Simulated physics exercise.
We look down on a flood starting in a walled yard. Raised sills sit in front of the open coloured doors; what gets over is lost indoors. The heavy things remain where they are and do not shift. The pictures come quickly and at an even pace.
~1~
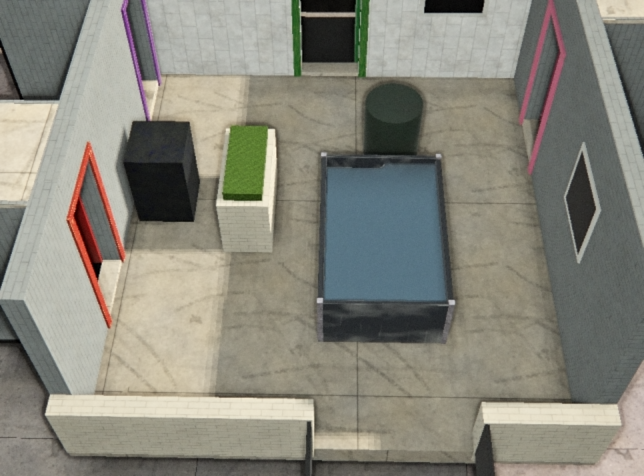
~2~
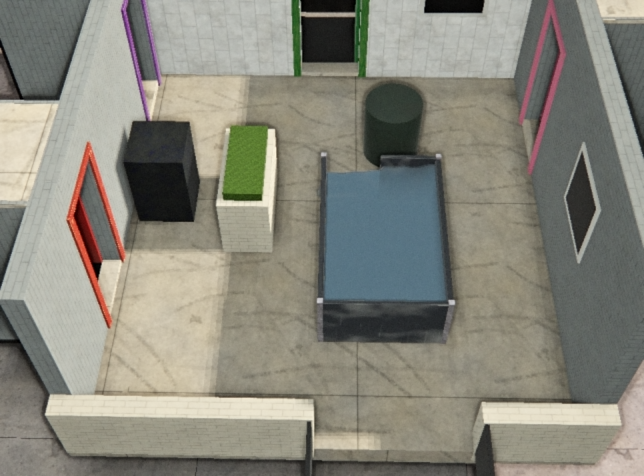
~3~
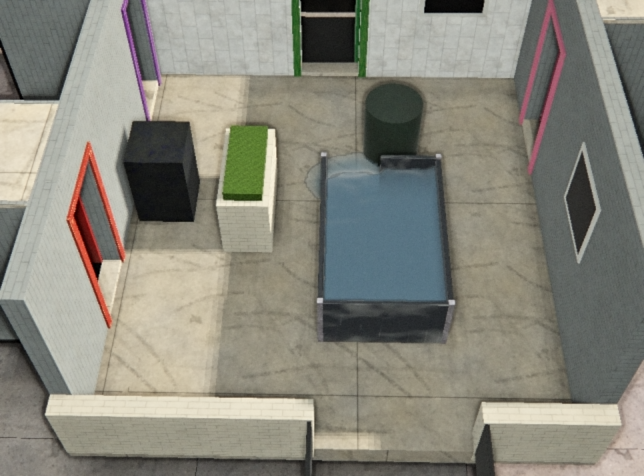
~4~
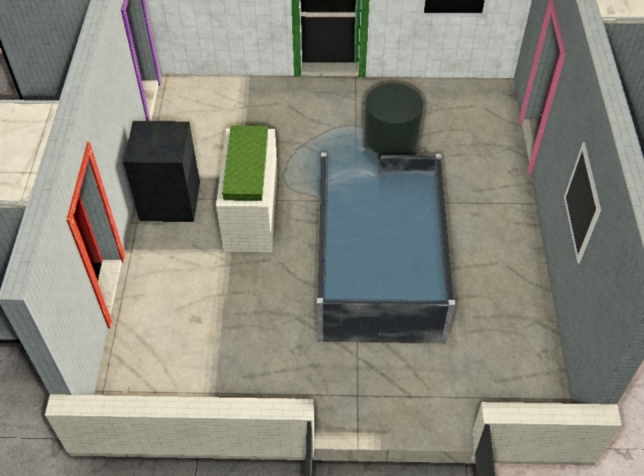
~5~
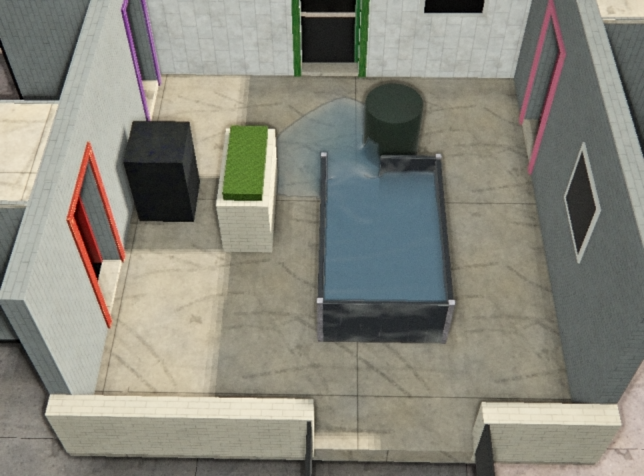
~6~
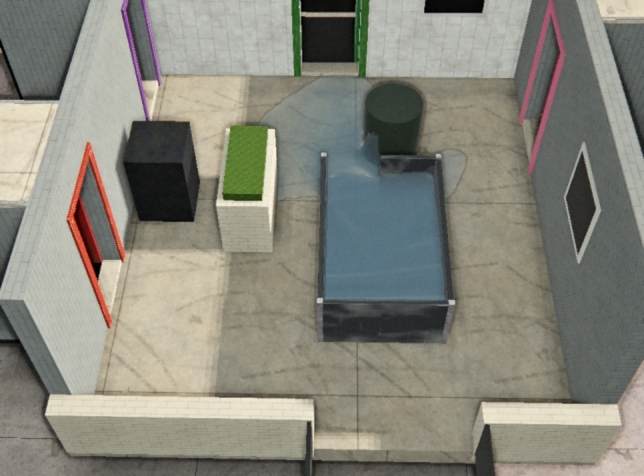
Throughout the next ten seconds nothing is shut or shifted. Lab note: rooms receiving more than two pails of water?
Result: Most likely the purple door gets too much water, most likely the red door gets two buckets or less, most likely the pink door gets two buckets or less, most likely the green door gets too much water.
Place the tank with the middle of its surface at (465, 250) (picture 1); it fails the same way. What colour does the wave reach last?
Answer: The red one.
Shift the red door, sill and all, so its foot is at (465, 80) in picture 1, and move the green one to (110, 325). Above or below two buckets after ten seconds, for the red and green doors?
Outcome - red door runs over the limit, green door keeps within bounds.
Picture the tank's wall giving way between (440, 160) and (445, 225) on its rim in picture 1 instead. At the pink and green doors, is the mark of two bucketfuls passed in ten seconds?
Result: Pink gets flooded, green stays unflooded.
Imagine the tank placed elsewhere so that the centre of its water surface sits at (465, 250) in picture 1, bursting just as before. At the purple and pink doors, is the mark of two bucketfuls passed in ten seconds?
Result: Purple tops the limit; pink tops the limit.
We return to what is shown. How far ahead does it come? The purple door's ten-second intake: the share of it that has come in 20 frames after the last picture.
Near 60 in a hundred.
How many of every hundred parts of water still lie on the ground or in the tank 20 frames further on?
84 percent or thereabouts.
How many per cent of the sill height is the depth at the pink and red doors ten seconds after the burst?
Estimate, in order: 50 and 20 percent.
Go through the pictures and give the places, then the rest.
The first picture shows the water tank at (383, 229) is whole and still.
In the second picture, the front is at a hidden place, out from the gap on the water tank's far side.
In the third picture, the front is at a hidden place, out from the gap on the water tank's far side.
In the fourth picture, the front is at (338, 131), out from the gap on the water tank's far side.
In the fifth picture, the front is at (335, 103), out from the gap on the water tank's far side.
In the sixth picture, water pours out on the water tank's far side and has run to (328, 77).
A moment on, water covers 30 % of the floor; the purple door not reached, the red door not reached, the pink door wet at the sill, nothing in, the green door over two buckets in.
Next, water covers 35 % of the floor; the purple door under two buckets in, the red door not reached, the pink door wet at the sill, nothing in, the green door far over two buckets in.
Then, water covers 50 % of the floor; the purple door over two buckets in, the red door not reached, the pink door wet at the sill, nothing in, the green door far over two buckets in.
Later, water covers 75 % of the floor; the purple door far over two buckets in, the red door wet at the sill, nothing in, the pink door wet at the sill, nothing in, the green door far over two buckets in.
In the end, water covers 95 % of the floor; the purple door far over two buckets in, the red door wet at the sill, nothing in, the pink door wet at the sill, nothing in, the green door far over two buckets in.
